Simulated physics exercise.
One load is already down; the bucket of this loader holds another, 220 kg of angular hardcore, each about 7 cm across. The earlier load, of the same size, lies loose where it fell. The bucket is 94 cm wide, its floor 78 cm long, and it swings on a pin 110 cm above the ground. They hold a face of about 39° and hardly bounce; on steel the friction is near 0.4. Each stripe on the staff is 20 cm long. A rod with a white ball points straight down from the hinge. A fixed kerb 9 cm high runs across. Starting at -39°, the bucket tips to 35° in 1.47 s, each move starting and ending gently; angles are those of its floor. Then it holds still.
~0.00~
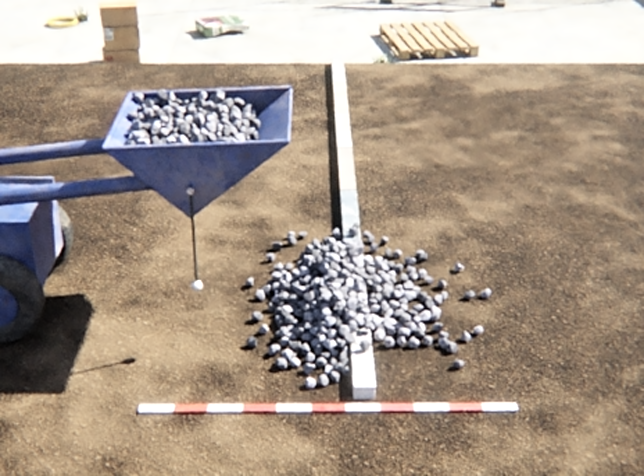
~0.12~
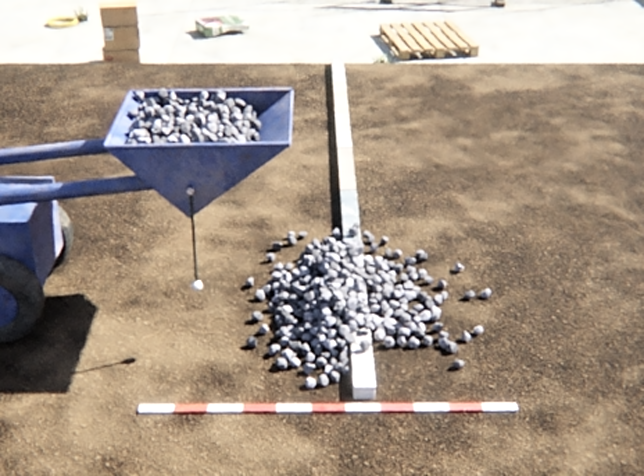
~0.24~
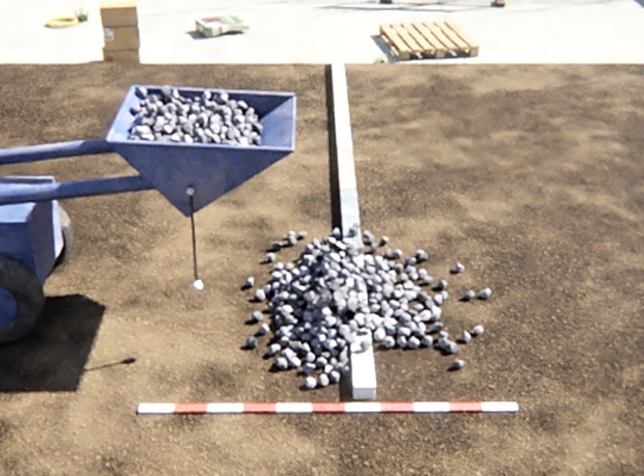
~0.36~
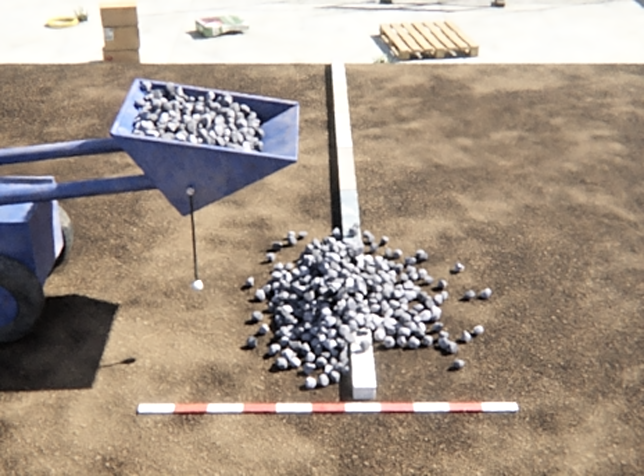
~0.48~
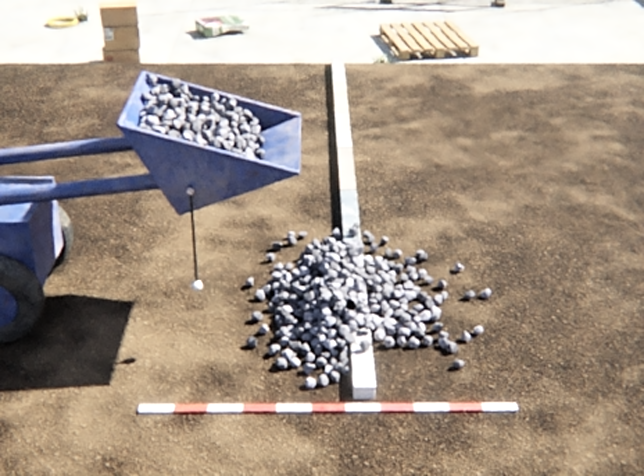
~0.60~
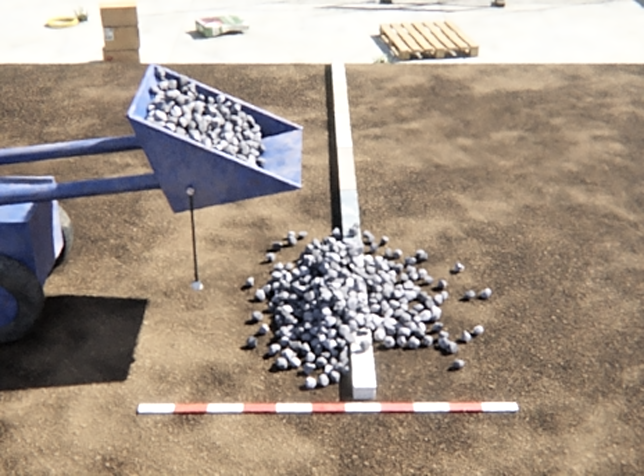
A blue loader bucket full of grey stones tilts gradually down to the right beside a loose stone pile.
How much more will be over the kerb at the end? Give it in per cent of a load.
Some 12 per cent is added.
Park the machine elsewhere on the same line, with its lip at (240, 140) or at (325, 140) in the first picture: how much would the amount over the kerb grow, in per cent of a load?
First some 0, then 55 per cent.
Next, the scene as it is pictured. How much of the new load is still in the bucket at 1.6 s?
About 65 per cent.
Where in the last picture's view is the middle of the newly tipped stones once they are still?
Their middle is at about (309, 284).
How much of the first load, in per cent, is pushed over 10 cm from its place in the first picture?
Roughly 5 per cent of them.
After 1.1 s the floor is at 23°; in per cent of one load, 100 in the bucket, 78 on this side of the kerb, 22 over the kerb; the foremost stones are at (463, 307).
After 1.6 s the floor is at 35°; in per cent of one load, 63 in the bucket, 115 on this side of the kerb, 22 over the kerb; the foremost stones are at (463, 307).
After 1.9 s the floor is at 35°; in per cent of one load, 20 in the bucket, 155 on this side of the kerb, 25 over the kerb; the foremost stones are at (463, 307).
After 4.4 s the floor is at 35°; in per cent of one load, 0 in the bucket, 165 on this side of the kerb, 35 over the kerb; the foremost stones are at (464, 306). Net gain over the kerb, 12.
